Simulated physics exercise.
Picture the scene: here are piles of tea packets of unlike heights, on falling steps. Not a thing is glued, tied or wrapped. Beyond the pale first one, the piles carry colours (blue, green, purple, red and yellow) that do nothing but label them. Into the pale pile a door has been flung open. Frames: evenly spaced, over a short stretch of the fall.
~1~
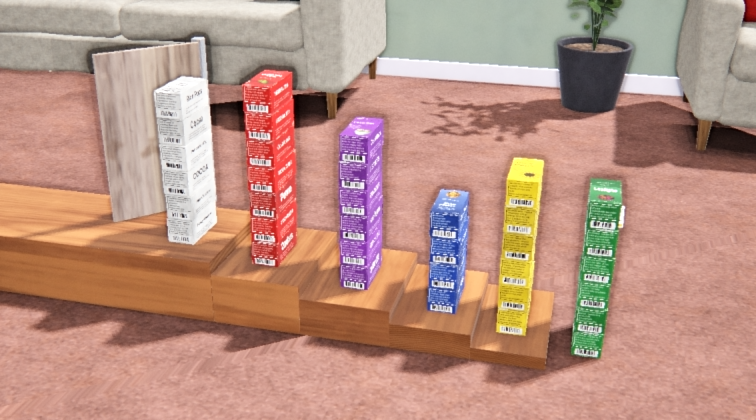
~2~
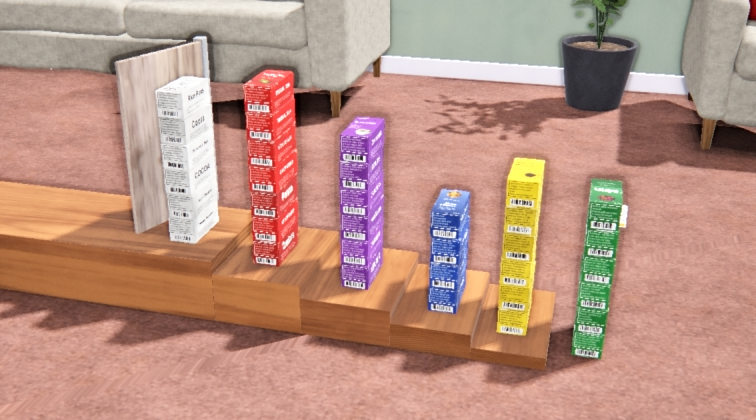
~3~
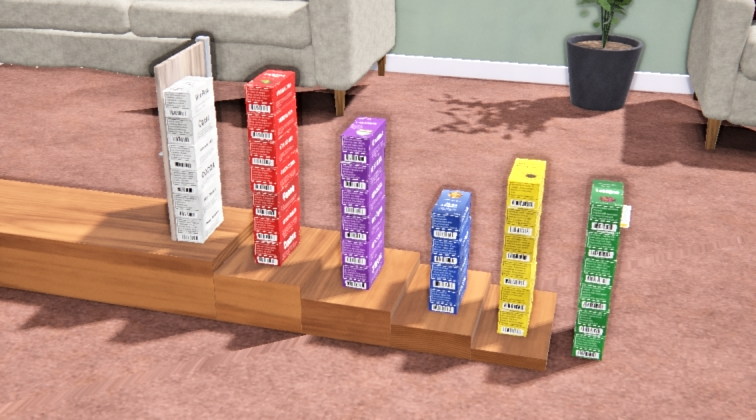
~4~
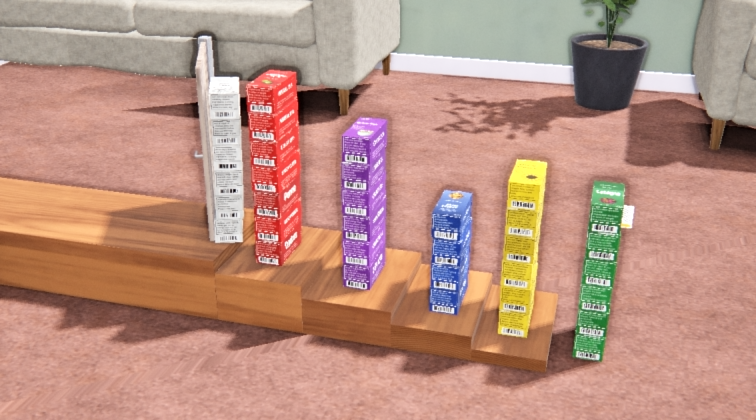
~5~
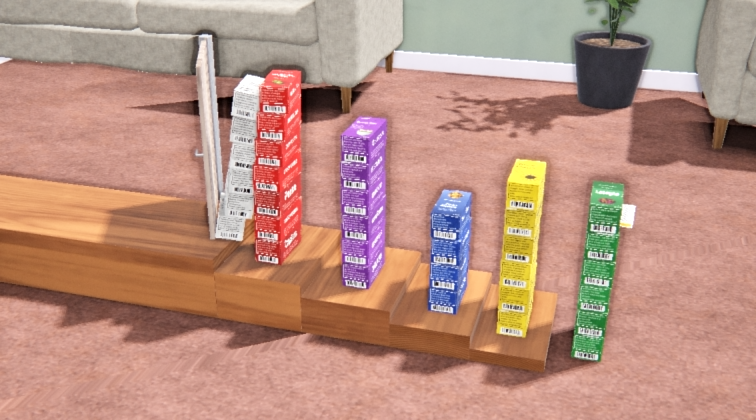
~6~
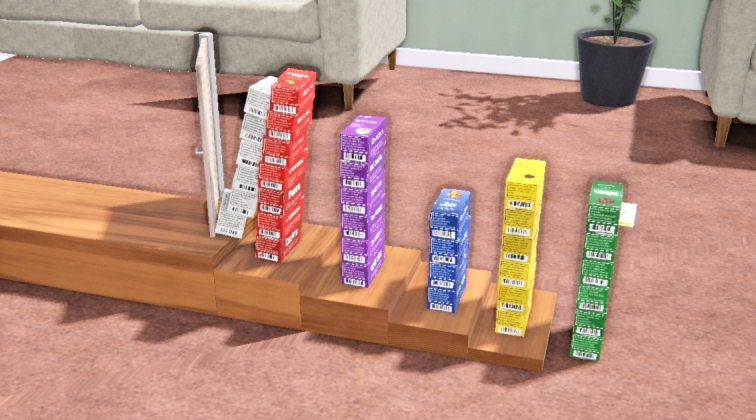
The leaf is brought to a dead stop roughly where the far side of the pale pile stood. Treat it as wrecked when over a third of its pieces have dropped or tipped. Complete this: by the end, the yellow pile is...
By the end the yellow pile is down.
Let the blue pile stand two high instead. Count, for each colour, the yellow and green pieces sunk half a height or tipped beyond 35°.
Yellow 5, green 5.
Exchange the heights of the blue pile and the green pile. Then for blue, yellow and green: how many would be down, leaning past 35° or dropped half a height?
Per pile: Blue 5; yellow 6; green 3.
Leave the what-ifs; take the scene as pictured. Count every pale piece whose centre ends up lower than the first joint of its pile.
Tally at the end: 6.
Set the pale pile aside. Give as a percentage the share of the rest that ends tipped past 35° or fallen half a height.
Roughly 95 percent.
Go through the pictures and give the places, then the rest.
In the first frame (pixels give the middle of a visible side; the camera moves round a little), door edge (97, 91) swinging in; top yellow packet (522, 194); top red packet (256, 100); none of the others has stirred.
The second frame shows door edge (120, 99) swinging in; top yellow packet (522, 194).
The third frame shows door edge (160, 105) past square; top yellow packet (523, 195).
The fourth frame shows door edge (201, 105) past square; top yellow packet (524, 197).
The fifth frame shows door edge (202, 104) past square, top of the pale pile leaning a little; top yellow packet (522, 197); top red packet (274, 100) a little from its place; movement in 3 of them.
The sixth frame shows door edge (201, 102) past square, top of the pale pile leaning clearly; top yellow packet (521, 196); top red packet (285, 100) tilted barely; steepest lean, the packet at (280, 127); movement in 7 of them.
Shortly afterwards, 6 of the pale pile down; none of the 6 yellow packets down (8 of 29 in all colours); top yellow packet unmoved; top purple packet tilted clearly, half its height lower.
Next, 6 of the pale pile down; 3 of the 6 yellow packets down (19 of 29 in all colours); top yellow packet half its height lower; top red packet tilted well over, some four heights lower.
In the end, 6 of the pale pile down; 6 of the 6 yellow packets down (28 of 29 in all colours); top yellow packet on its side; top green packet on its side.
